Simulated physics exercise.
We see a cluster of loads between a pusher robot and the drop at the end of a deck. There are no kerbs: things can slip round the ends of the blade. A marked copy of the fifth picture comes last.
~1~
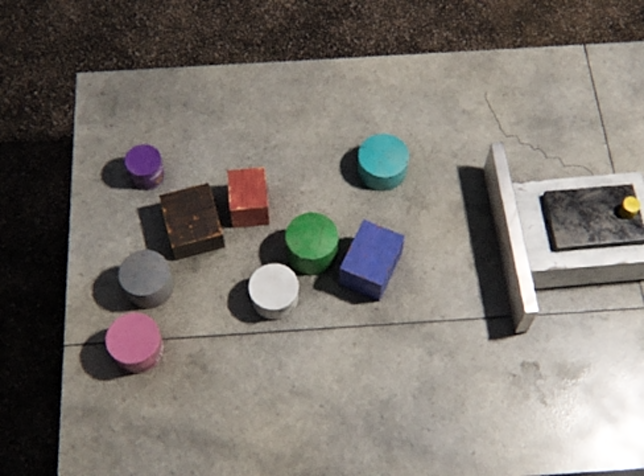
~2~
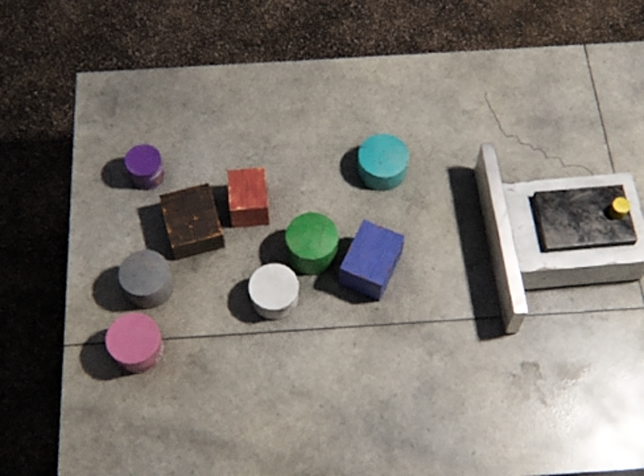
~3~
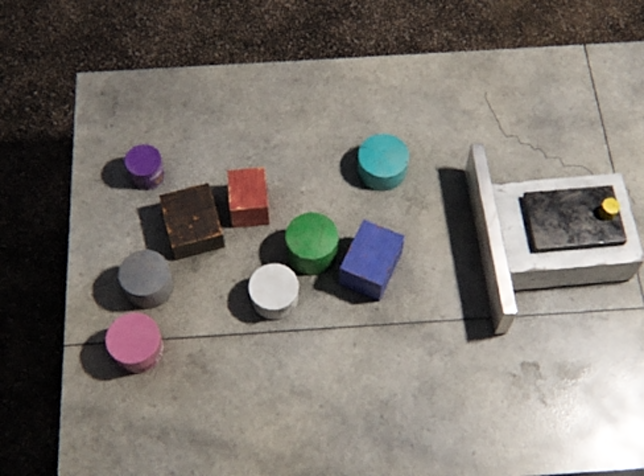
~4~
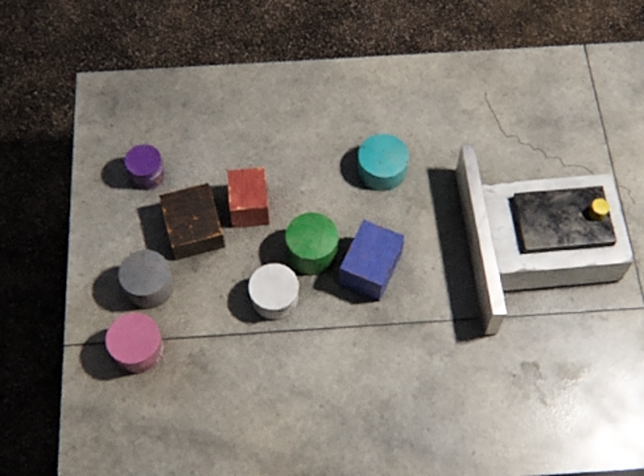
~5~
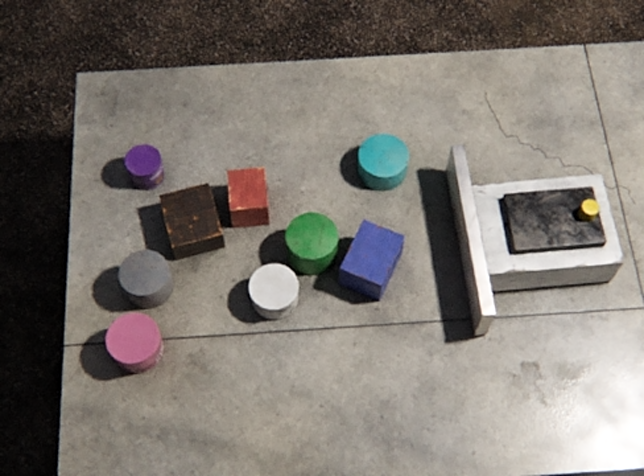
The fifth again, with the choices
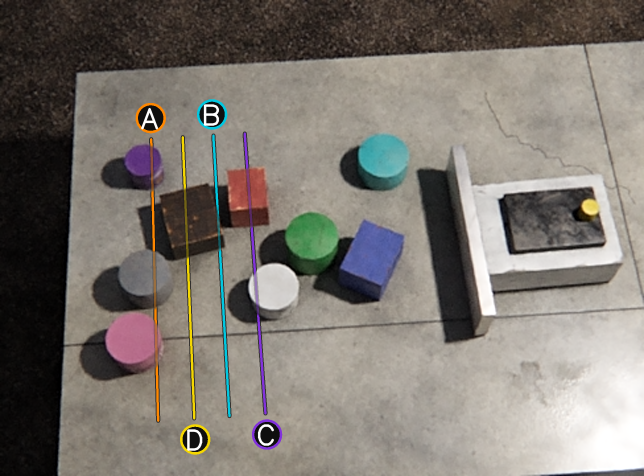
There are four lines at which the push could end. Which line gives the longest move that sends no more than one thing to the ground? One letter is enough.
No farther than A.
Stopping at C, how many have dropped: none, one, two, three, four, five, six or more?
In all, none.
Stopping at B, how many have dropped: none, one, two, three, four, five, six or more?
In all, none.
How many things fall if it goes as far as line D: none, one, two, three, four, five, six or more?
In all, none.
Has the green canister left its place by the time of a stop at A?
Yes.
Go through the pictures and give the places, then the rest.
The first picture shows red crate (249, 198); white pail (274, 292); blue crate (371, 260).
The second picture shows robot (578, 218); purple pail (145, 168).
The third picture shows robot (567, 219); grey canister (146, 279).
The fourth picture shows robot (557, 219); turquoise canister (383, 162).
The fifth picture shows robot (547, 220); red crate (249, 198); white pail (274, 292); blue crate (371, 260).
On the marked copy, A at (154, 270); B at (221, 266); C at (254, 264); D at (188, 268).
Taking A. A third of the way, robot (433, 227); turquoise canister (342, 151); blue crate (331, 277).
Two thirds of the way, robot (319, 234); grey canister (134, 277); black crate (167, 222).
When it is over, robot (229, 240); black crate (81, 219); grey canister (79, 270); none fallen.
As for the rest, B is within the limit but short; C is within the limit but short; D is within the limit but short.
